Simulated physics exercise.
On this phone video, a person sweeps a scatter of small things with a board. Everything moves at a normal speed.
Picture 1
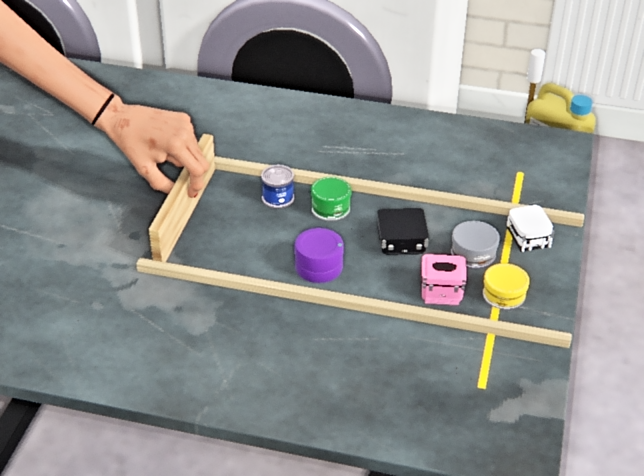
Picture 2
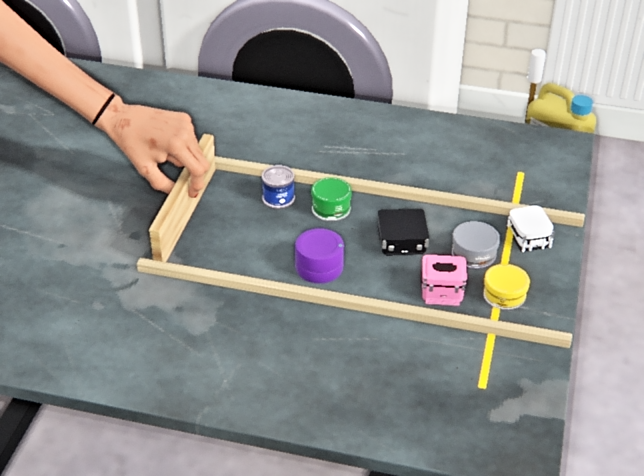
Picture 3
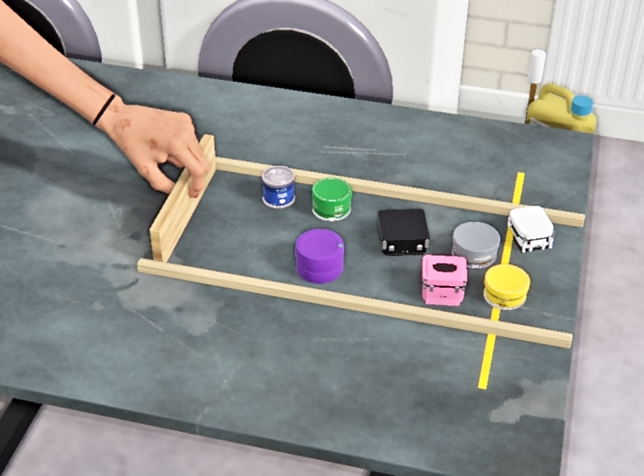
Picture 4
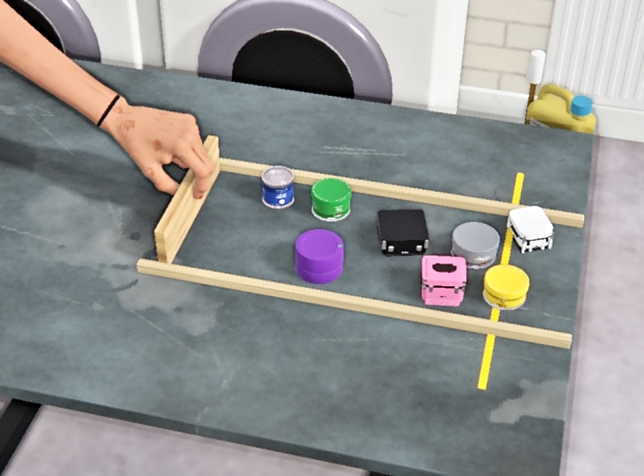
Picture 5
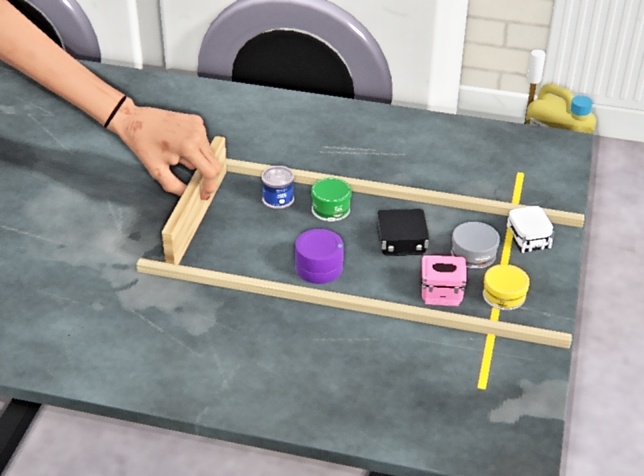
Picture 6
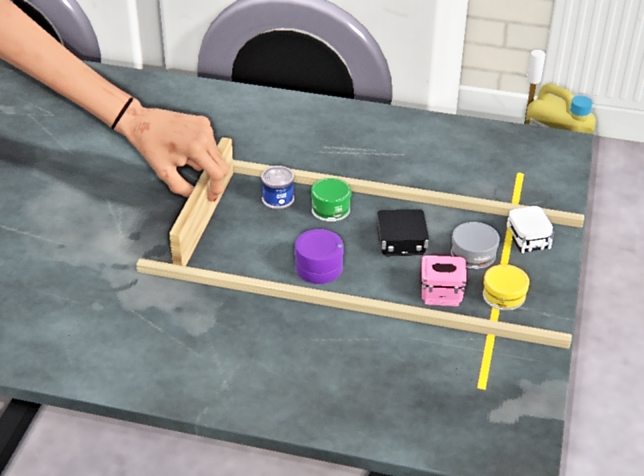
The clip opens on a hand holding a wooden board upright between two wooden rails on a dark tabletop, with small colourful pots and cases scattered to its right near a yellow tape. After staying still at first, the hand slides the board slightly rightward, while the objects stay in place.
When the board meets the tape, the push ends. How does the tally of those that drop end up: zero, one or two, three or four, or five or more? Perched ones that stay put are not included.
Well, a single one or a pair drops off the table this time.
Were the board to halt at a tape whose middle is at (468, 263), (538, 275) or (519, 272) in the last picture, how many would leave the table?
You'd get 0, then 5, then 4.
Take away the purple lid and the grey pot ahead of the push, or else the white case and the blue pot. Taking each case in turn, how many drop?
1 and 1.
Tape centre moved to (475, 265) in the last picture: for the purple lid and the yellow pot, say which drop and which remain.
In that case the purple lid does not drop, and the yellow pot tips off.
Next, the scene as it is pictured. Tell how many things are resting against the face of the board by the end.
Tally at the end: 3.
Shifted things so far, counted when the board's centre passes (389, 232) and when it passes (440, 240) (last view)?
That gives 5 for the first and 8 for the second.
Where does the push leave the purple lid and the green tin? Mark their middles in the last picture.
Final positions: Near (523, 291); near (565, 228).
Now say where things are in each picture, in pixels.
The first picture shows white case (530, 229); yellow pot (505, 287); grey pot (475, 245); board (184, 197); tape (503, 268).
The second picture shows yellow pot (506, 287); blue pot (278, 187).
The third picture shows grey pot (475, 245); green tin (332, 199).
The fourth picture shows white case (530, 230); pink case (443, 280).
The fifth picture shows yellow pot (506, 288); purple lid (319, 256).
The sixth picture shows white case (530, 230); yellow pot (505, 288); grey pot (475, 246); board (203, 201); tape (503, 269).
Soon after, none off yet; white case at rest near (530, 230); yellow pot at rest near (505, 288); grey pot at rest near (475, 246).
After that, none off yet; white case at rest near (530, 230); yellow pot moving near (512, 289); grey pot moving near (481, 247).
In the end, the number that fall off is one or two; gone, yellow pot and white case.
